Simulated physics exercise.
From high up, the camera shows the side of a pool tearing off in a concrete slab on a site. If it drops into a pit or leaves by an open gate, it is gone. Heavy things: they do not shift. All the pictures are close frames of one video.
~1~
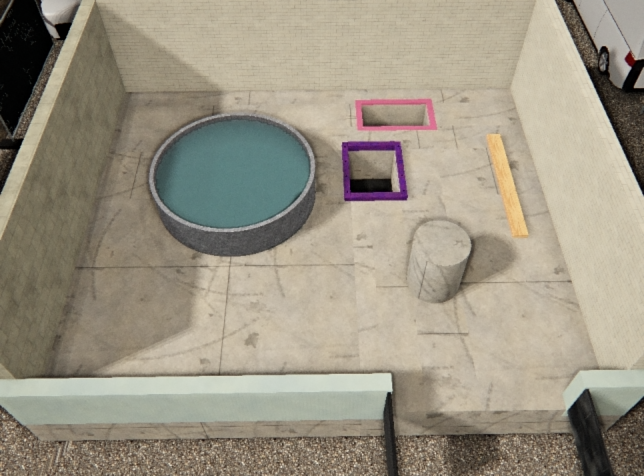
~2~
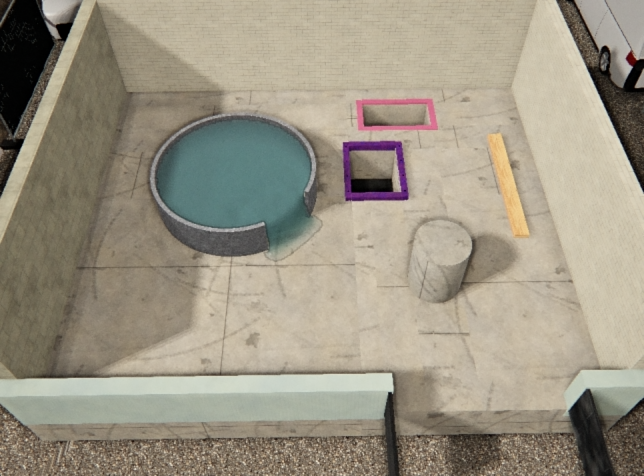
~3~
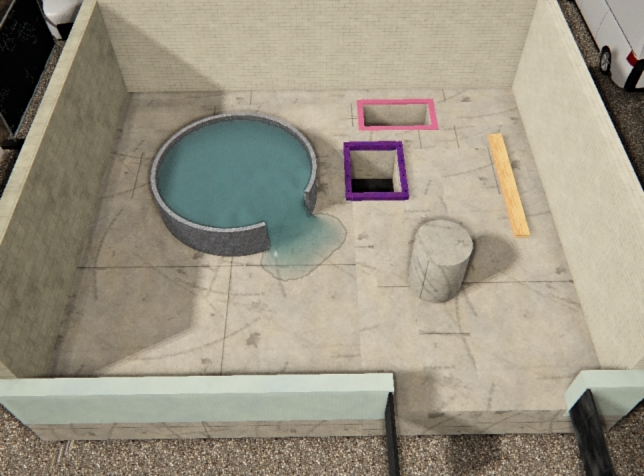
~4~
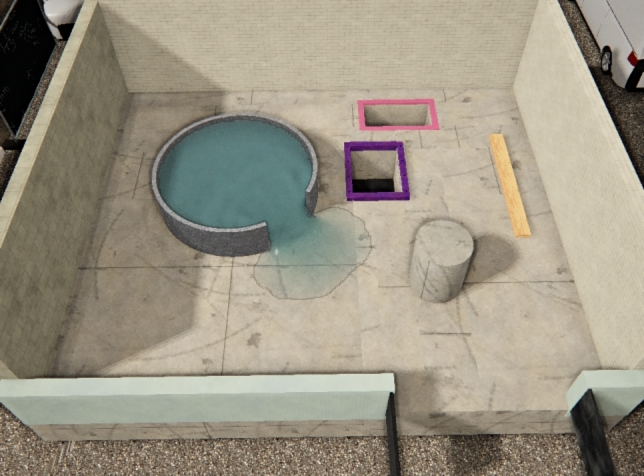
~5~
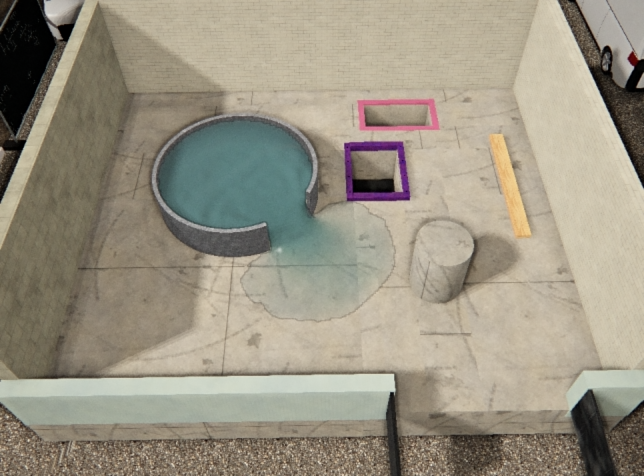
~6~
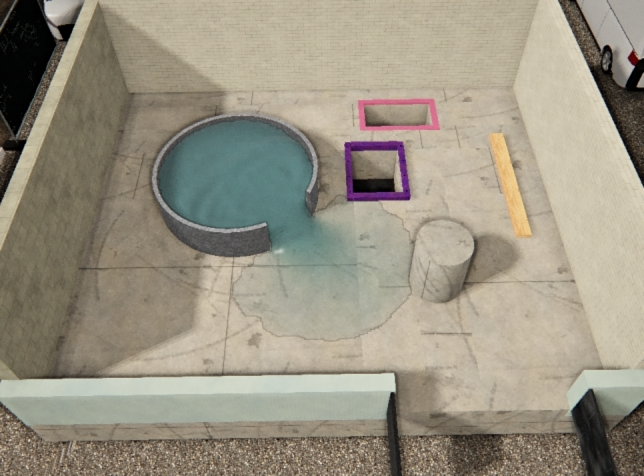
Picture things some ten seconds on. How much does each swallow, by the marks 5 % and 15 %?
Result: The gate gets a big share of it - past fifteen per cent; the pink pit gets hardly any of it - below five per cent; the purple pit gets hardly any of it - below five per cent.
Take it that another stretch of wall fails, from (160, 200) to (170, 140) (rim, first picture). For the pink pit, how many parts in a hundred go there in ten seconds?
Pink: 14 %.
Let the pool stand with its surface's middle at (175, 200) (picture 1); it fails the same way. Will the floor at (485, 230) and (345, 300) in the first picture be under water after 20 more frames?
Reading them in sequence: Drenched, followed by drenched.
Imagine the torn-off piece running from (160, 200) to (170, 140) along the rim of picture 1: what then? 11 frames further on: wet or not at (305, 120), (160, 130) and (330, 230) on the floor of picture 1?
Point 1: Unwetted; point 2: Inundated; point 3: Unwetted.
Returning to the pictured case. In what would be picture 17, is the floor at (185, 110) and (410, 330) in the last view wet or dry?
In turn: Not flooded, awash.
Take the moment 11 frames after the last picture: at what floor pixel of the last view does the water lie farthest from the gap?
The farthest wet point should be near (574, 393).
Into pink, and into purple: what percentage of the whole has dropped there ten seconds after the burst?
Shares, in order: 2 % and 0 %.
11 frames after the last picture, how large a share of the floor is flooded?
About 30 percent.
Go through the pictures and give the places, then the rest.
In the first frame, still water in the round tank at (233, 171).
In the second frame, the front is at (271, 257), out from the gap at (289, 226).
In the third frame, the front is at (339, 241), out from the gap at (290, 228).
In the fourth frame, the front is at (362, 256), out from the gap at (291, 228).
In the fifth frame, the front is at (388, 264), out from the gap at (291, 228).
In the sixth frame, water pours out at (291, 228) and has run to (399, 298).
A moment on, water covers 25 % of the floor; the gate 0 %, the pink pit 0 %, the purple pit 0 %.
Next, water covers 30 % of the floor; the gate 3 %, the pink pit 0 %, the purple pit 0 %.
Then, water covers 40 % of the floor; the gate 12 %, the pink pit 0 %, the purple pit 0 %.
Later, water covers 60 % of the floor; the gate 23 %, the pink pit 0 %, the purple pit 0 %.
In the end, water covers 70 % of the floor; the gate 35 %, the pink pit 3 %, the purple pit 0 %.
